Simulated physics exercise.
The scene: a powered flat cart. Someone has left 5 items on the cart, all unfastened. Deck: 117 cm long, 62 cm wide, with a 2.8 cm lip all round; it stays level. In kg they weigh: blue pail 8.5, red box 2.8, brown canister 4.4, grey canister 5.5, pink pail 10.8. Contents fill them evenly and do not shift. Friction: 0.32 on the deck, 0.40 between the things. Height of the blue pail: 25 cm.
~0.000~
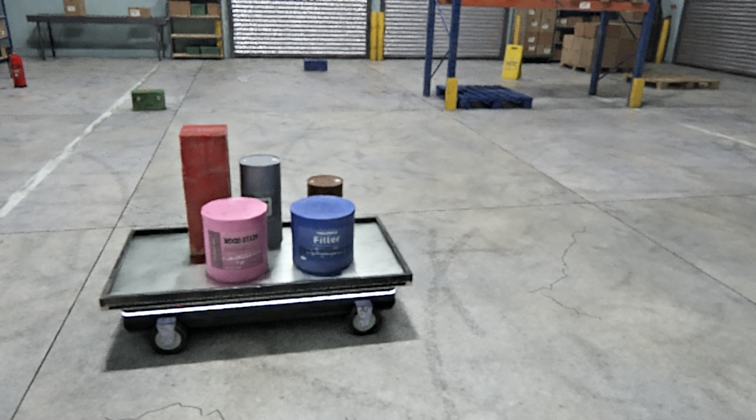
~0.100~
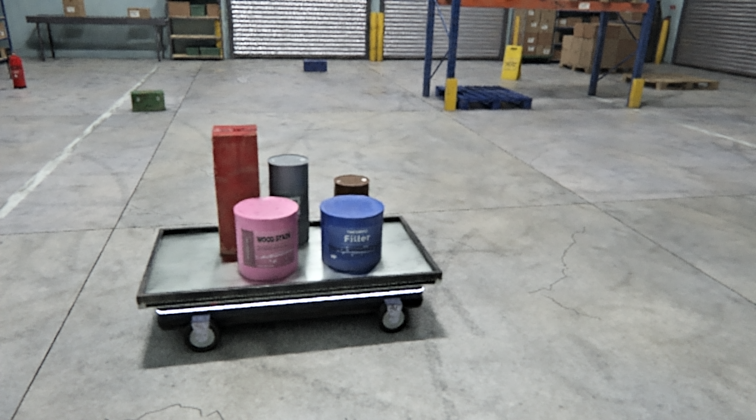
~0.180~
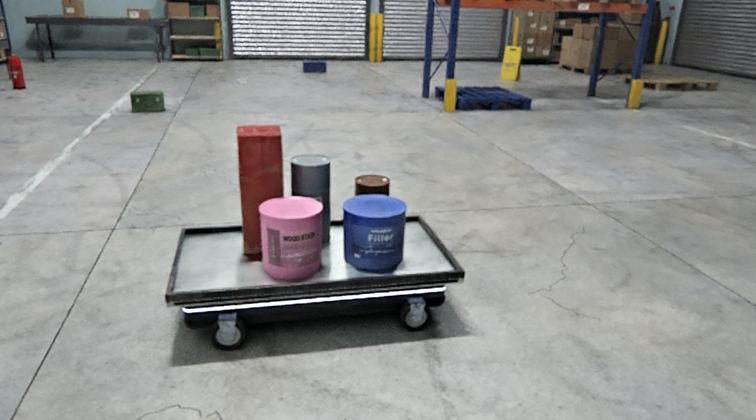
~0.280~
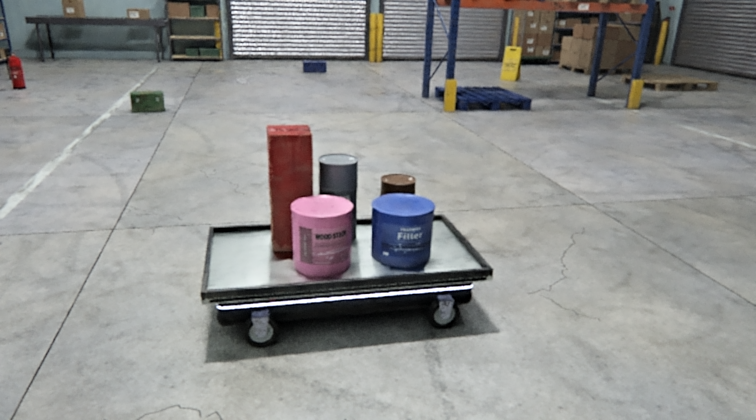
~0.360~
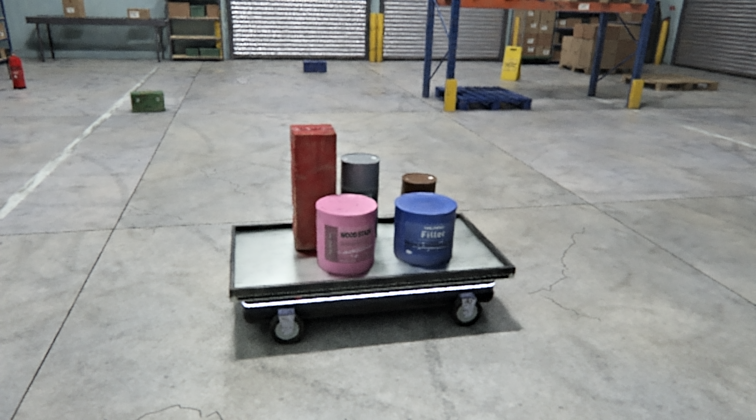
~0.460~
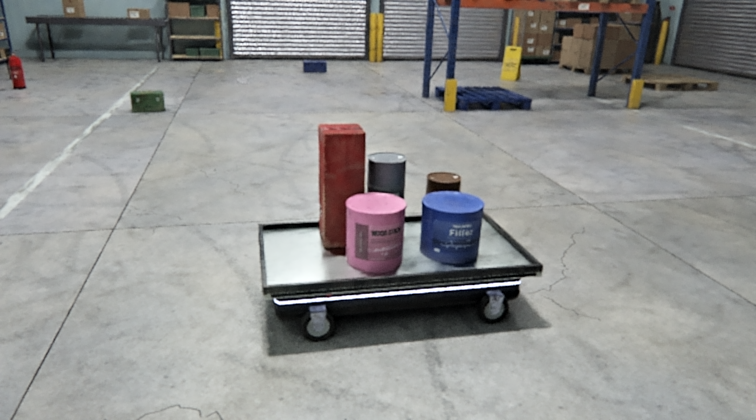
A flat cart carrying a red box, two canisters and pink and blue pails rolling rightward across a concrete warehouse floor.
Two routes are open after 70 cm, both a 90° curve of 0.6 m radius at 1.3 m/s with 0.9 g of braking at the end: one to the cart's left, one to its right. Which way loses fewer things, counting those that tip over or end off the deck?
The load fares better going left.
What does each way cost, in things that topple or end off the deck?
Turning left 1, turning right 2.
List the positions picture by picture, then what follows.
In the first picture, 0 cm covered; blue pail (323, 233); red box (209, 190).
In the second picture, 13 cm covered; pink pail (268, 238).
In the third picture, 23 cm covered; grey canister (311, 199); pink pail (292, 237).
In the fourth picture, 36 cm covered; grey canister (338, 198).
In the fifth picture, 47 cm covered; pink pail (346, 234).
In the sixth picture, 60 cm covered; blue pail (451, 226); red box (341, 186).
Turning left. Around 0.86 s, 112 cm covered, turned 26°; blue pail at 6° to upright near (528, 200); brown canister at 6° to upright; grey canister shifted 10 cm.
Around 1.26 s, 164 cm covered, turned 75°; blue pail shifted 11 cm near (467, 157); brown canister at 5° to upright; grey canister shifted 25 cm.
Around 1.76 s, 204 cm covered, turned 90°, stopped; blue pail at 4° to upright near (409, 135); red box shifted 15 cm near (401, 132); brown canister at 42° to upright.
Finally (2.4 s), off the deck, brown canister; not toppled but over 10 cm from the start, blue pail, red box, grey canister and pink pail. In the last view, blue pail near (408, 136), red box near (400, 131).
Turning right instead, brown canister and grey canister tipped over or off the deck, 2 of 5 in all.
